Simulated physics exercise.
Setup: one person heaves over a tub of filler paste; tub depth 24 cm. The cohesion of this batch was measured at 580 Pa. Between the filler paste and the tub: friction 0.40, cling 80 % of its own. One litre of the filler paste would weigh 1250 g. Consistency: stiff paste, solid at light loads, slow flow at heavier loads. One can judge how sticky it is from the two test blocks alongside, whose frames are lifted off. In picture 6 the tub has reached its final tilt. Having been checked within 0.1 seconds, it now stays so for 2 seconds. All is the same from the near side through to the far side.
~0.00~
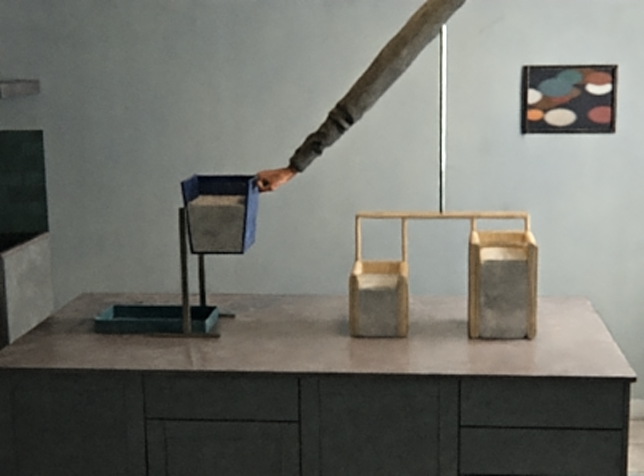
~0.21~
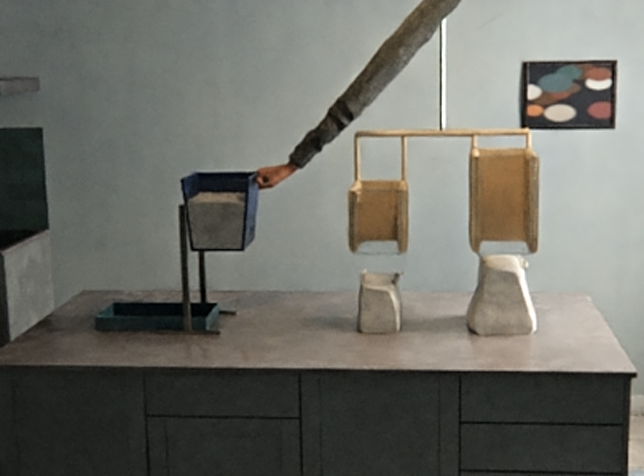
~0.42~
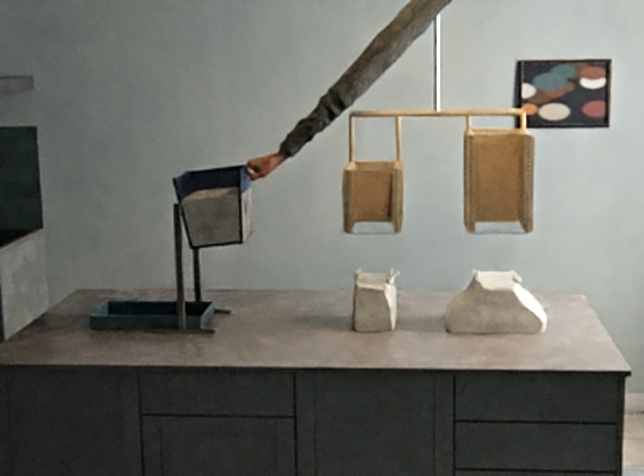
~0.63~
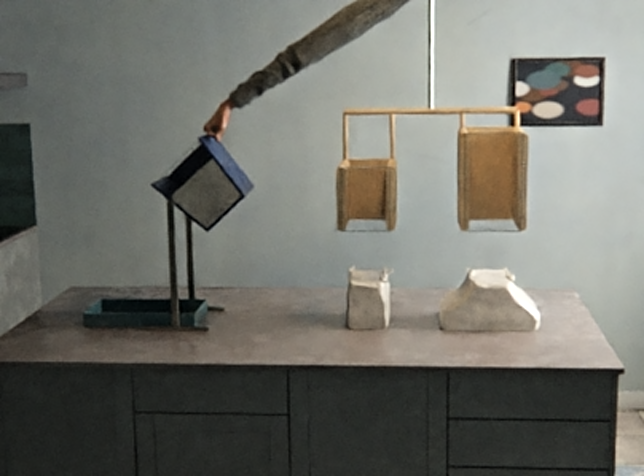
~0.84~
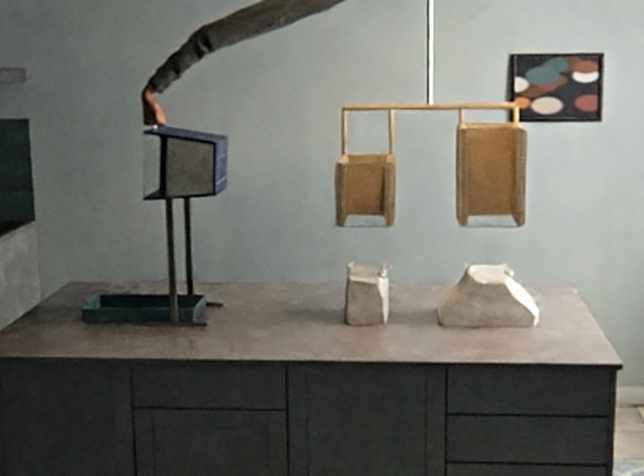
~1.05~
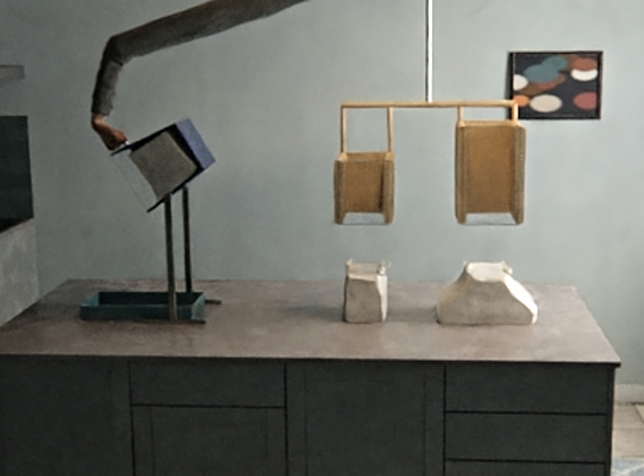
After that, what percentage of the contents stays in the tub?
0 %.
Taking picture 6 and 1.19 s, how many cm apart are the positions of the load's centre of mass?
Close to 11 centimetres.
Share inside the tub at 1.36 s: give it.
About 0 %.
After 1.19 s, the tub is at 121 degrees and holds 71 %.
After 1.36 s, the tub is at 121 degrees and holds 0 %.
After 1.53 s, the tub is at 121 degrees and holds 0 %.
After 1.70 s, the tub is at 121 degrees and holds 0 %.
After 3.05 s, at the end, the tub is at 121 degrees and holds 0 %.
